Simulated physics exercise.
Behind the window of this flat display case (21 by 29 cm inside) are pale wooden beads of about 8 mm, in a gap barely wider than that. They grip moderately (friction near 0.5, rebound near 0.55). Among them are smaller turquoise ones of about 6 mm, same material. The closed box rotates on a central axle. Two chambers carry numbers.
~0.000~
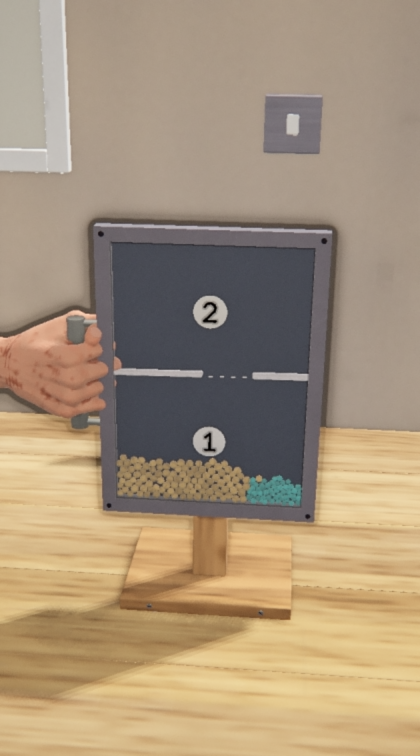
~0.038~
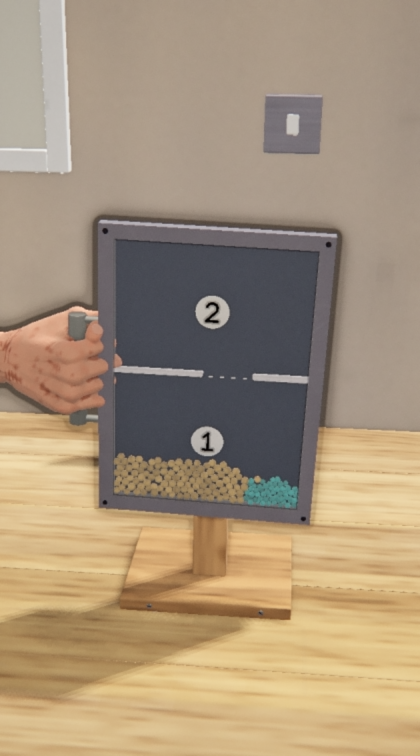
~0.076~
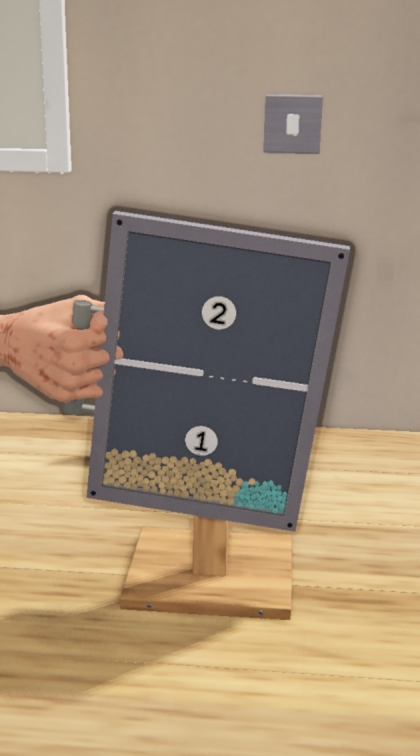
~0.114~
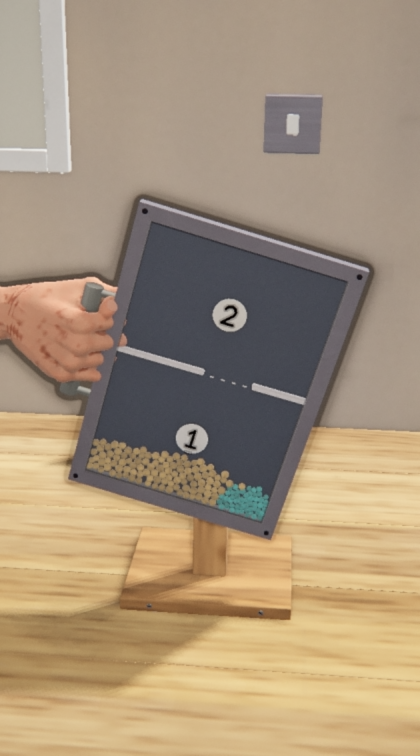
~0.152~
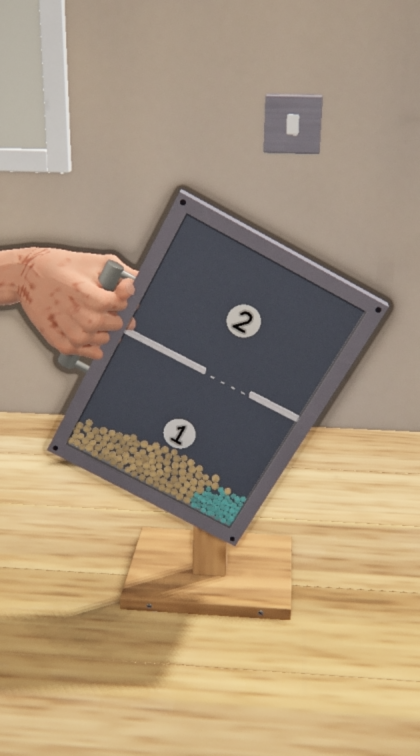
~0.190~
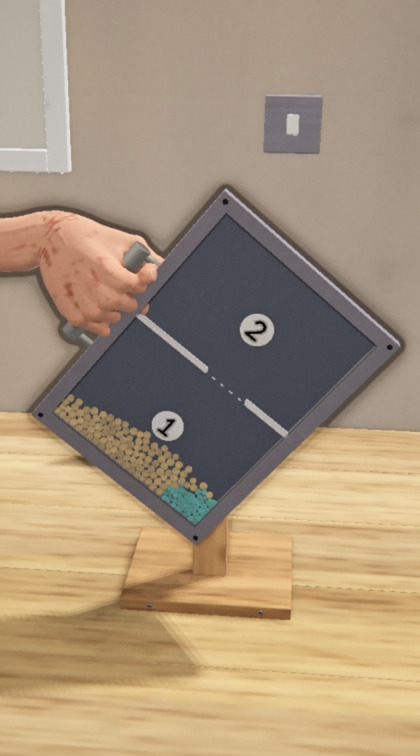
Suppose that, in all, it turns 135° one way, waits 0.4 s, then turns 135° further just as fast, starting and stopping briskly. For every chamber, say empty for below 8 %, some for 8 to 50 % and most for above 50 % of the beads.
Chamber 1: Most; chamber 2: Some.
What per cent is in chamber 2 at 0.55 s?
Roughly 0 per cent.
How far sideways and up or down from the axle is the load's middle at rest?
About 5 cm right and 8 cm below.
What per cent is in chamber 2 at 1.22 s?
Some 20 per cent.
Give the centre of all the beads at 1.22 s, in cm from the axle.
About 6 cm left and 5 cm above.
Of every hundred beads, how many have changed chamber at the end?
Some 20 per cent.
After 0.55 s, it stands 135° clockwise; the beads' middle is 10 cm left of and level with the centre; no. 1, 100 %.
After 1.22 s, it has come round 202° clockwise; the beads' middle is 6 cm left of and 5 cm above the centre; no. 1, 80 %, no. 2, 20 %.
After 1.49 s, it has come round 270° clockwise; the beads' middle is 4 cm right of and 7 cm below the centre; no. 1, 80 %, no. 2, 20 %.
At rest by 2.2 s, it has come round 270° clockwise; no. 1, 80 %, no. 2, 20 %.
